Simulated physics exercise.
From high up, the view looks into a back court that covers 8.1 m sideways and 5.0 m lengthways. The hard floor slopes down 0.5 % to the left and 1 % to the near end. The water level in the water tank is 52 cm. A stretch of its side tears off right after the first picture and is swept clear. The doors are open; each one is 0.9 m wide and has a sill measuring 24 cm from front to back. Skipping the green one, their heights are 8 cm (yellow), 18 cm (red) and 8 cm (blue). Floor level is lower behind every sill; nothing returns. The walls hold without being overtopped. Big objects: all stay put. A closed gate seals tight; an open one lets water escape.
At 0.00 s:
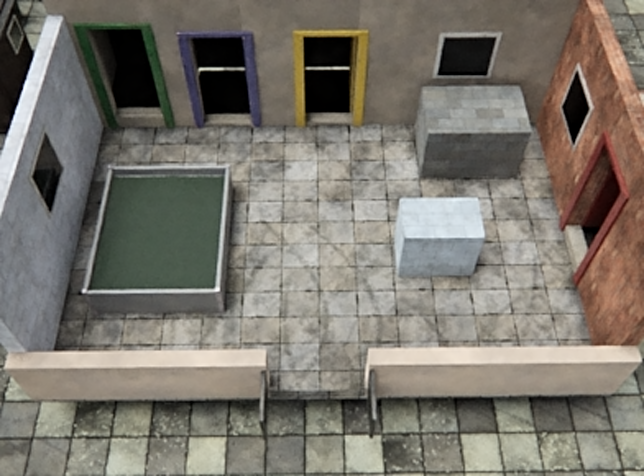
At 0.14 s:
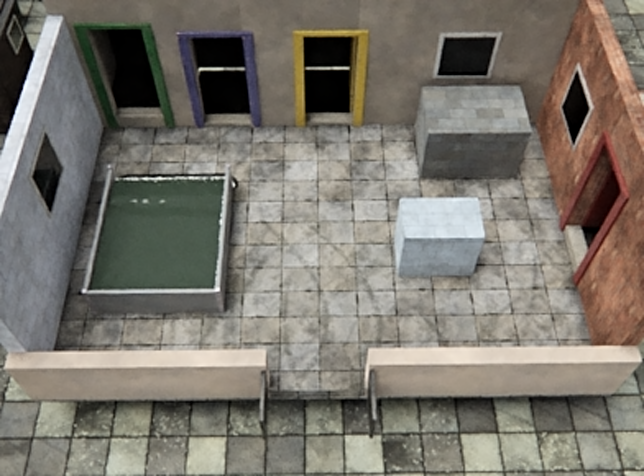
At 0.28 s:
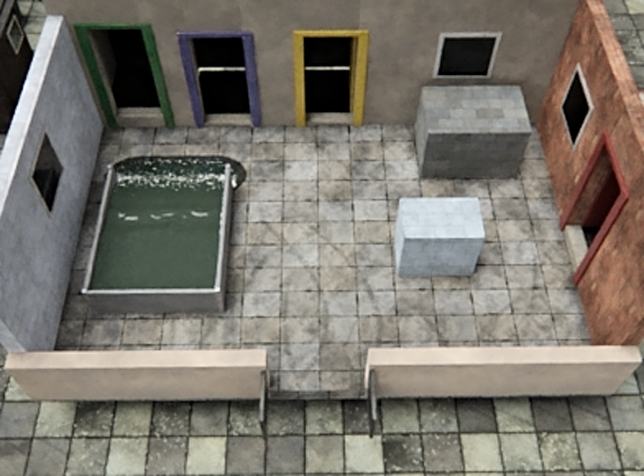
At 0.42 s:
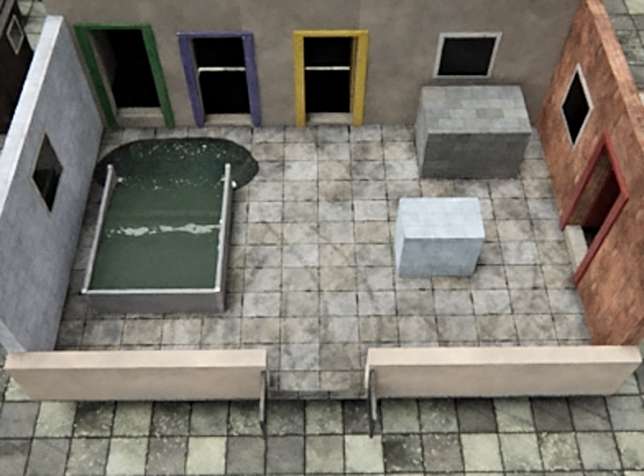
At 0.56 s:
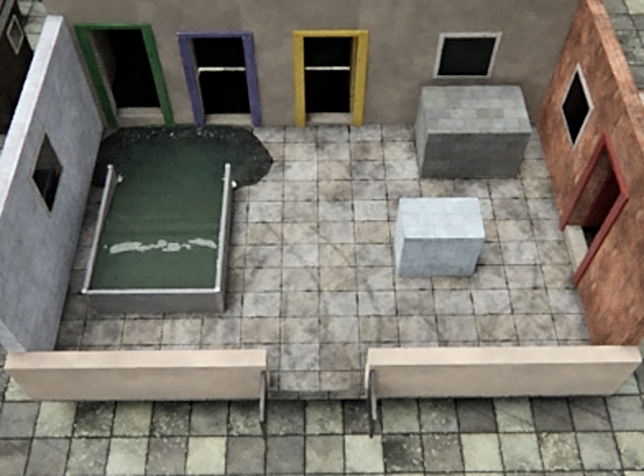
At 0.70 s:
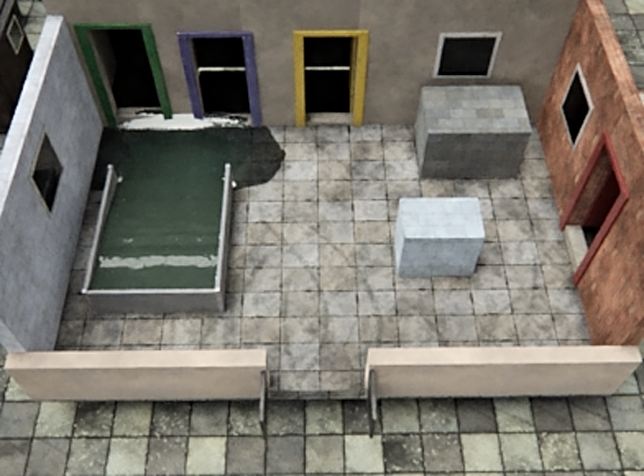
At the start, green water lies still in a walled tank on the left of a paved court. The tank's far side opens and water pours out, a pale ripple moving toward the near end inside. The dark pool widens across the paving, reaching the green door with white foam.
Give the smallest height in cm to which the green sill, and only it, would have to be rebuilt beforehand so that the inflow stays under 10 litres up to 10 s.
Roughly 32 cm.
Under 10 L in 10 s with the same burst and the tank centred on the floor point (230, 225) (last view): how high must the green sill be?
At least some 15 centimetres tall.
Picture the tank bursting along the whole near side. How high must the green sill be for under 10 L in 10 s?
In that case you'd want it roughly 20 cm high.
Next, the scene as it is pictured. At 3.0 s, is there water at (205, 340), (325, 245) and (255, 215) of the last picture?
1: Unwetted; 2: Unwetted; 3: Unwetted.
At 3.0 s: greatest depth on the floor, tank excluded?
About 30 cm at most.
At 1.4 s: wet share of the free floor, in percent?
I'd estimate about 15 percent.
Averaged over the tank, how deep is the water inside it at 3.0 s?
It averages near 16 cm.
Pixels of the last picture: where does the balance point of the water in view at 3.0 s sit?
The balance point sits at roughly (183, 190).
After 1.4 s water covers 15 % of the floor, deepest (37 cm) near (103, 132); 32 cm at the green door, 5 litres in over its 26 cm sill.
After 3.0 s water covers 30 % of the floor, deepest (30 cm) near (103, 132); 28 cm at the green door, 40 litres in over its 26 cm sill.
After 10.0 s water covers 90 % of the floor, deepest (11 cm) near (100, 147); 10 cm at the green door, 44 litres in over its 26 cm sill.
At the green door as built, the water arrived by 0.6 s and peaked near 36 cm at 1.8 s.
With a sill of 26.5 cm, 40 litres would have come in within the 10 s; with 36 cm, 1 litre. So under 10 litres takes about 32 cm.
